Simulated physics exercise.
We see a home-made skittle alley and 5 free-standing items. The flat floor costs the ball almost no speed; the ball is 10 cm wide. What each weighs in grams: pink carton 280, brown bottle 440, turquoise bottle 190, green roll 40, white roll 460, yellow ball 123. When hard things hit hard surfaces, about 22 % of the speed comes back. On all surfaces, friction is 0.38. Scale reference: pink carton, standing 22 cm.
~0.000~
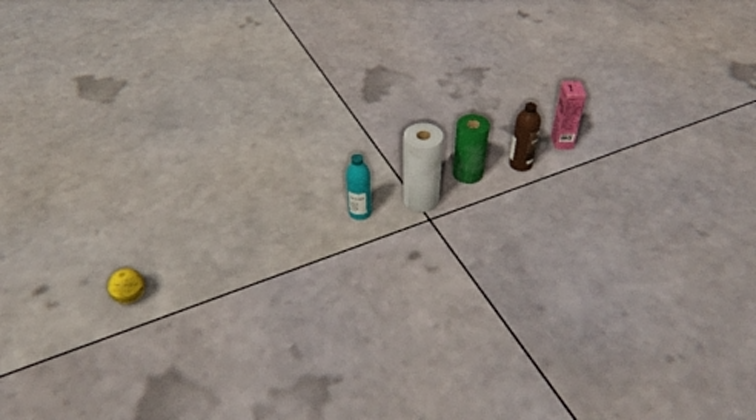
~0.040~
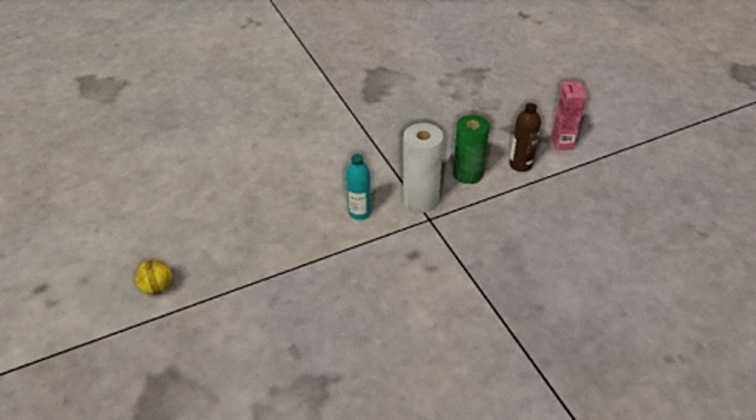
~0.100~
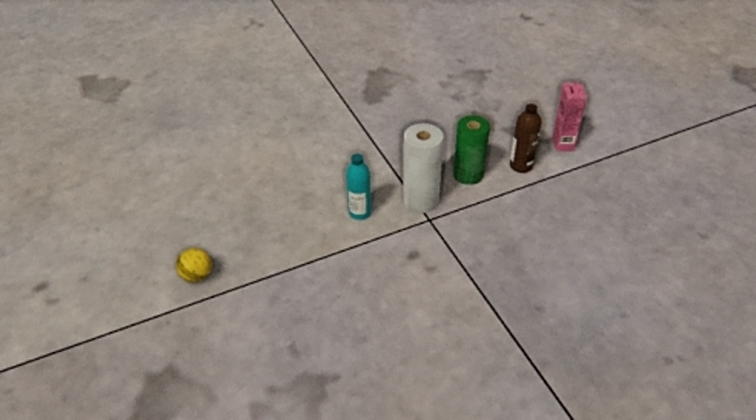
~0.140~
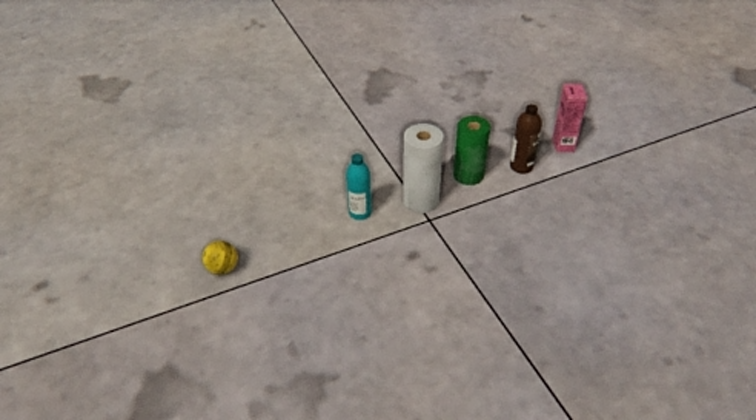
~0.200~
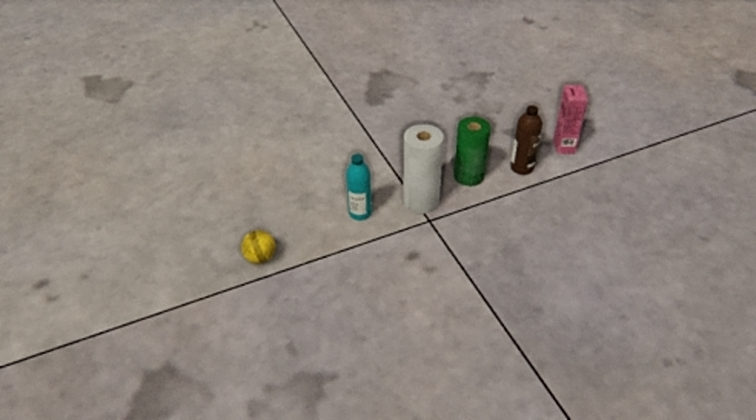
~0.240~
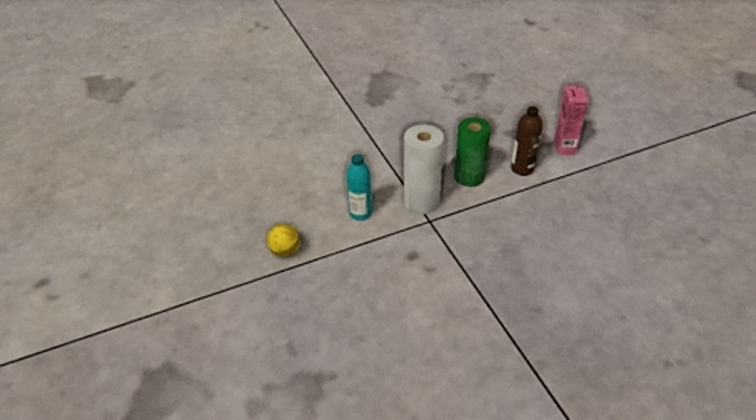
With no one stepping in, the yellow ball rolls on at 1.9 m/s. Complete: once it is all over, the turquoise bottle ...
... is still standing.
Around 0.64 s, ball 110 cm along; yellow ball near (504, 215).
Around 1.04 s, ball 169 cm along; yellow ball near (709, 215).
Finally (1.4 s), all 5 still in place (within 8 cm). Final places as that camera would see them, turquoise bottle near (360, 185).
